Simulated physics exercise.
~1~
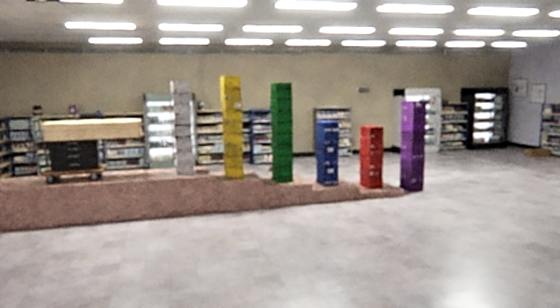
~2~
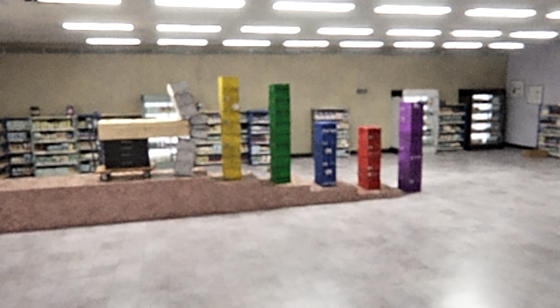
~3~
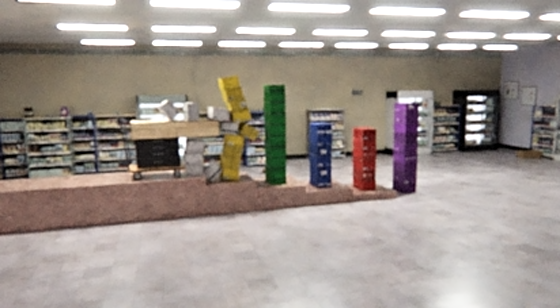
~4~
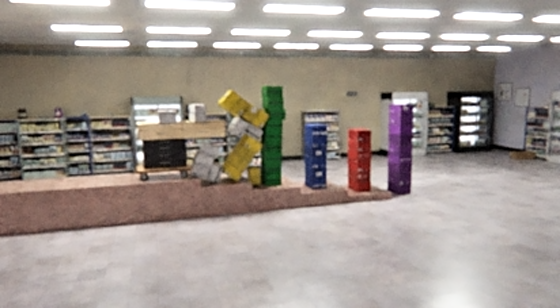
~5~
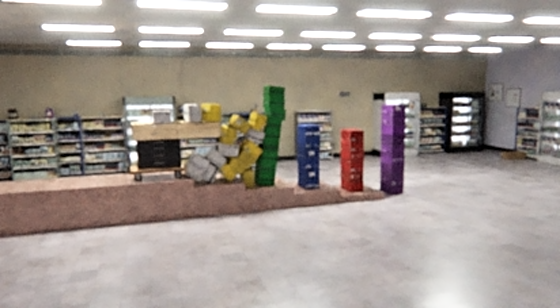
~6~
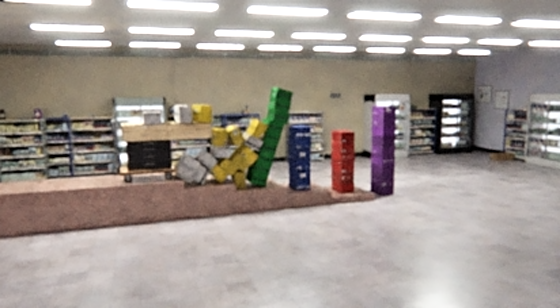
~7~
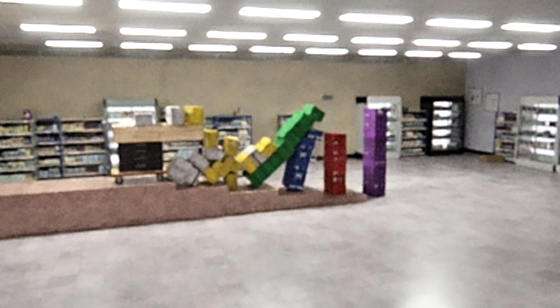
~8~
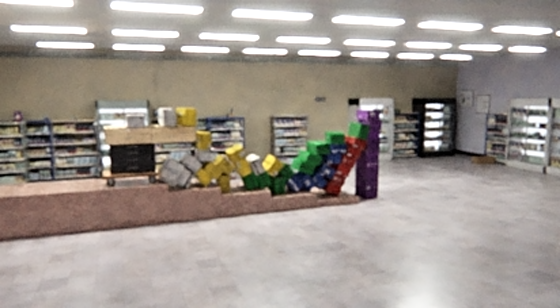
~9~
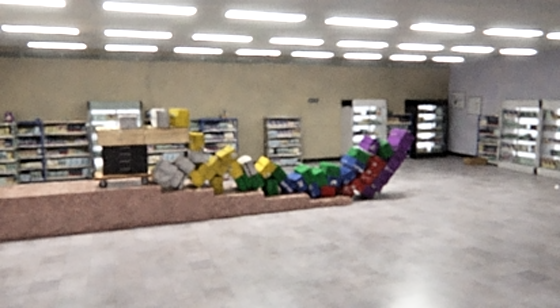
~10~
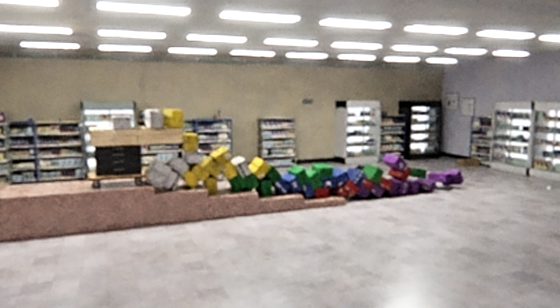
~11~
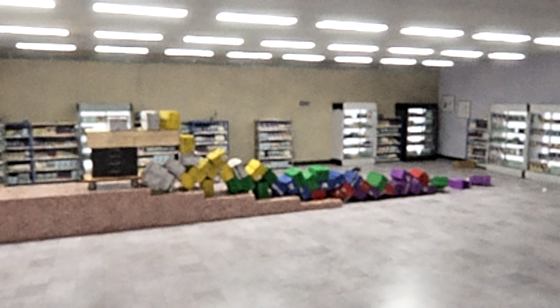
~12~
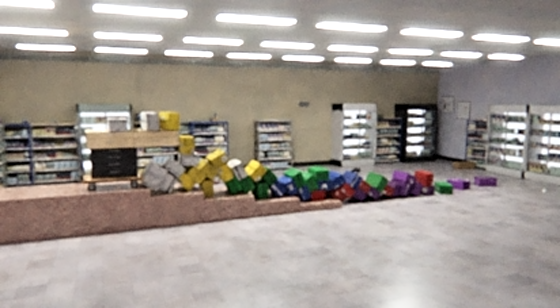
In a store-like room with shelves along the walls, a trolley rolls right into a pale stack of boxes, which topples into the yellow one, and the green, blue, red and purple stacks collapse rightward in turn, leaving a long jumbled heap across the steps and floor.
